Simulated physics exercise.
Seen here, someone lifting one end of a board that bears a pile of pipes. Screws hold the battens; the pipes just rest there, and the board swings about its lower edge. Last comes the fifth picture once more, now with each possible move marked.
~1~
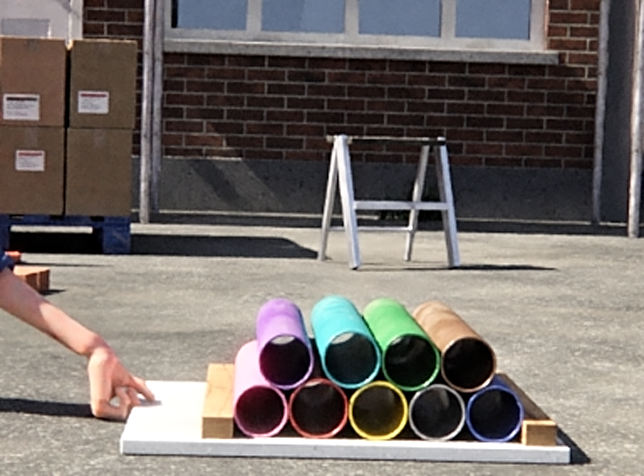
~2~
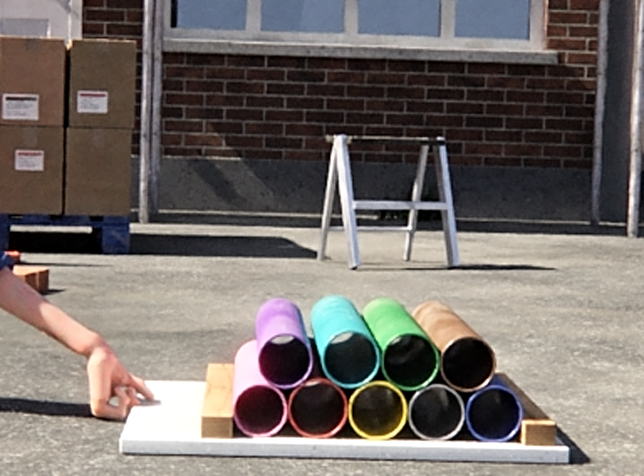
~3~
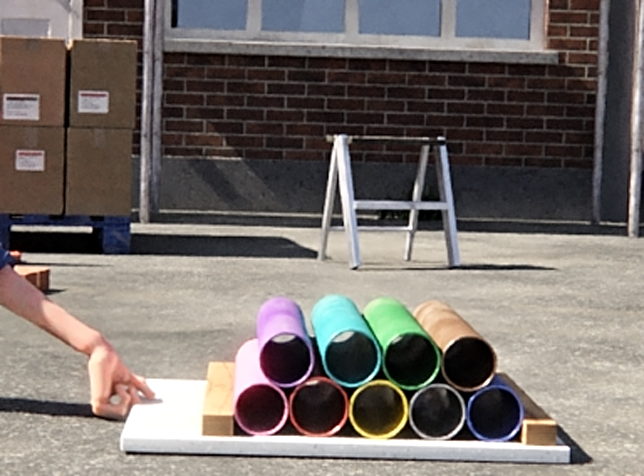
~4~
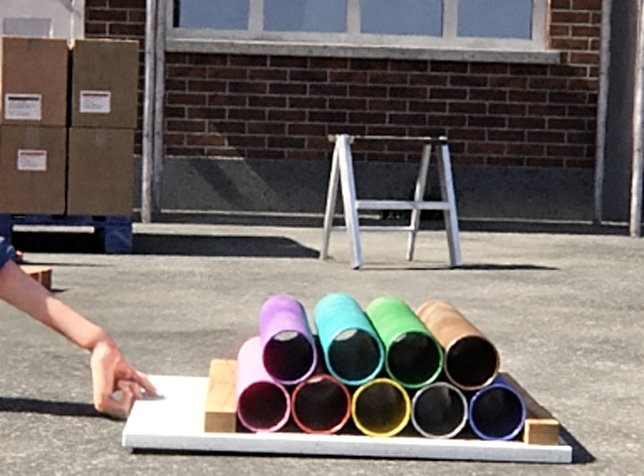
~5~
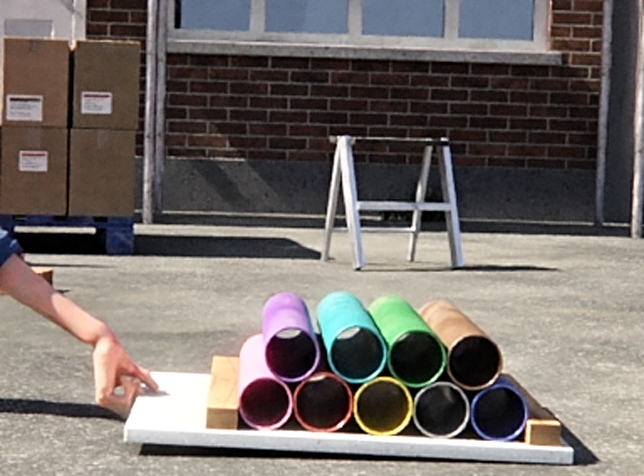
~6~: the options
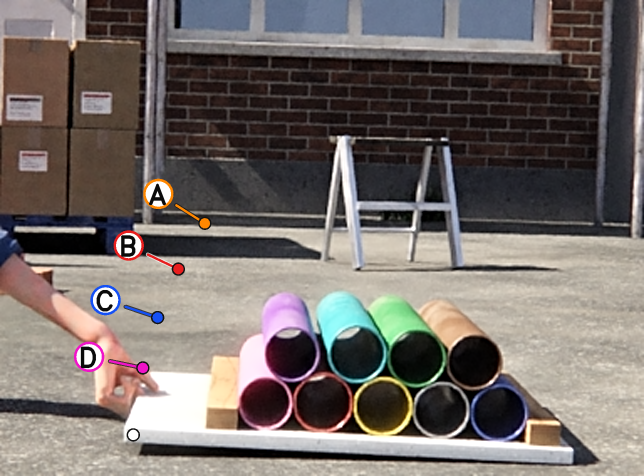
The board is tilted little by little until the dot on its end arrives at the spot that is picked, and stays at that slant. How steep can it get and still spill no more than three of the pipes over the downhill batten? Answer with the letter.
Stop at A.
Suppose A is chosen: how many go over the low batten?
With A, three.
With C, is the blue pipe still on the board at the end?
Yes.
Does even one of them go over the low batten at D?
No.
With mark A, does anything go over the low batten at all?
Yes.
On the copy, A at (205, 224); B at (178, 269); C at (157, 318); D at (143, 368); the white dot at (133, 435).
On A. First, board at 18°.
Then, board at 31°.
Finally, board at 31°, three over the low batten (green, brown, turquoise).
By contrast, B none over the low batten; C none over the low batten; D none over the low batten.
